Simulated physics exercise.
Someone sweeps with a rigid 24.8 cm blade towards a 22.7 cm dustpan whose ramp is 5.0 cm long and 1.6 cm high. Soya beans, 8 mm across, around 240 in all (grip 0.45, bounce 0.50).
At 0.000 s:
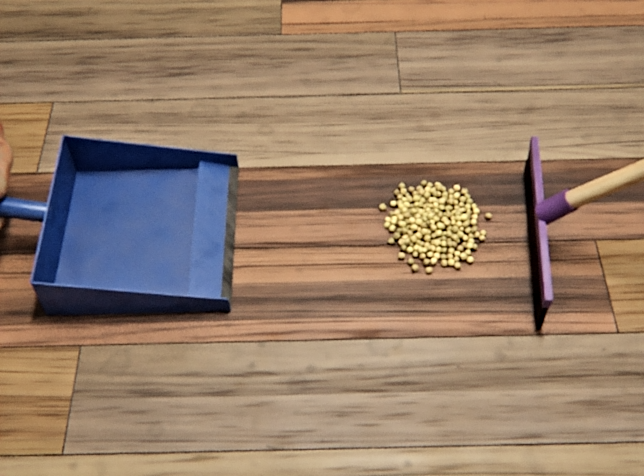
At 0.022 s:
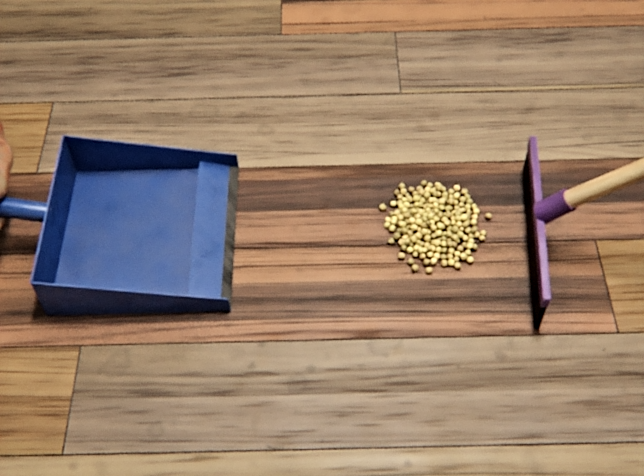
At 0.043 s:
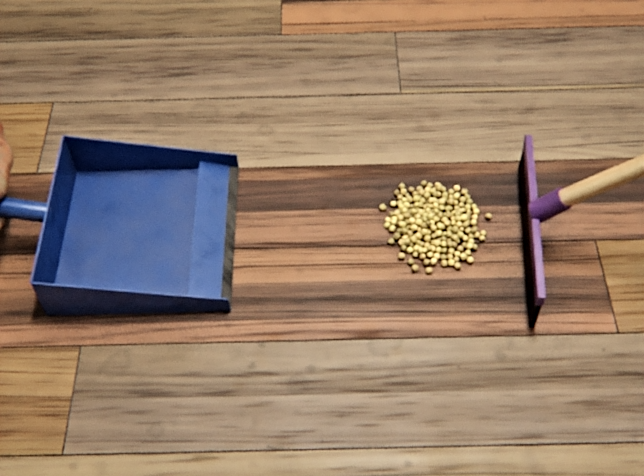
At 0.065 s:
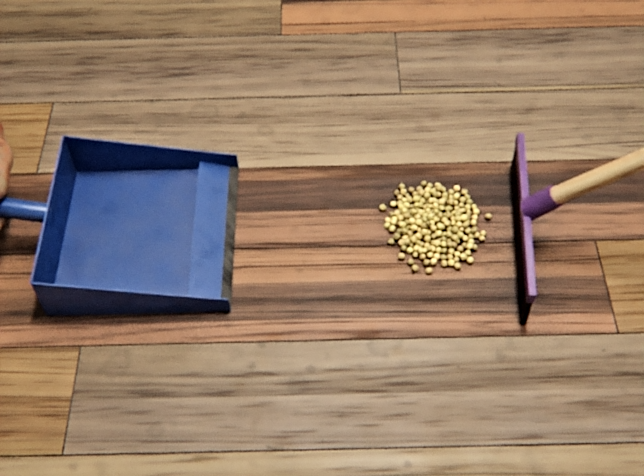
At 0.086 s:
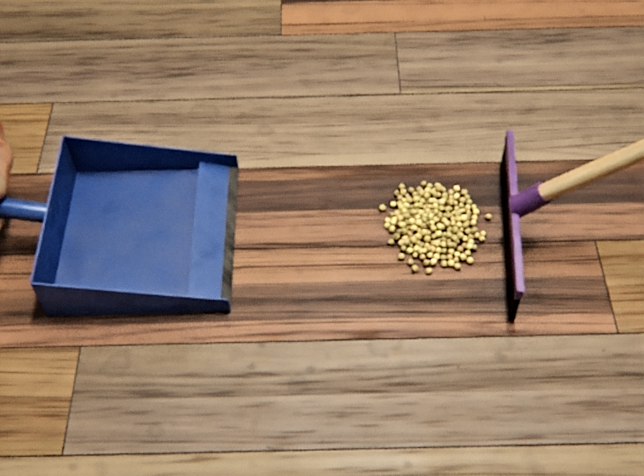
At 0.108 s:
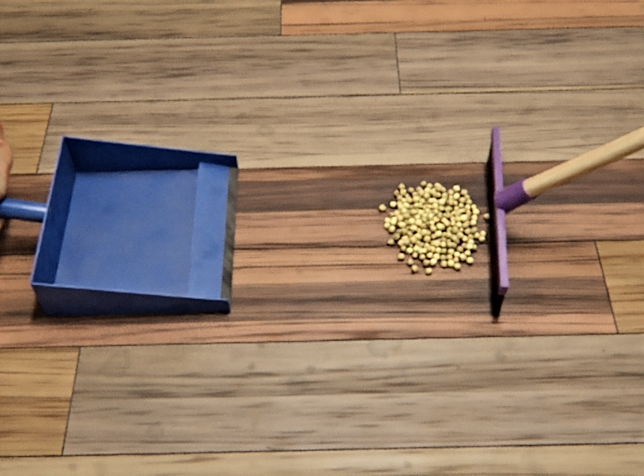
A hand holding a blue dustpan still at left while a purple blade slides left up to a pile of soya beans.
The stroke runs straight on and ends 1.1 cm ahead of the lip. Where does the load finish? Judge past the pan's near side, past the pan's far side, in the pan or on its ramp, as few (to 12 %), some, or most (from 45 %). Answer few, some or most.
Near side: Few, far side: Some, pan: Some.
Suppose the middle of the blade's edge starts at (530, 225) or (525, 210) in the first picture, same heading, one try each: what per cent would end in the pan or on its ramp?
Some 25 and 20 per cent.
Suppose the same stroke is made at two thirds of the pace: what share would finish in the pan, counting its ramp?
It would be near 30 per cent.
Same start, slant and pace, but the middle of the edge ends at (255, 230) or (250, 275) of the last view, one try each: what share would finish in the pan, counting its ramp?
About 50 and 40 per cent.
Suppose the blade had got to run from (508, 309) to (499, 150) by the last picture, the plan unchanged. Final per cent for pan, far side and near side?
Pan 35, far 15, near 5.
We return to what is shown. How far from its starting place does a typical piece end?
Some 30 cm.
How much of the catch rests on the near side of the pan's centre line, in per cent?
Some 10 per cent.
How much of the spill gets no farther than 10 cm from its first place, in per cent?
Roughly 0 per cent.
Then, at 0.30 s, middle of the blade 18 cm from the lip; 0 % over the lip, far side 10 %, near side 0 %.
After 0.43 s, middle of the blade 7 cm from the lip; 0 % over the lip, far side 25 %, near side 5 %.
After 0.69 s, middle of the blade 2 cm from the lip; 40 % over the lip, far side 35 %, near side 5 %.
In the end, at 1.7 s, near side 5 %, far side 35 %, pan 35 %, in front of the lip or behind the blade 30 %.
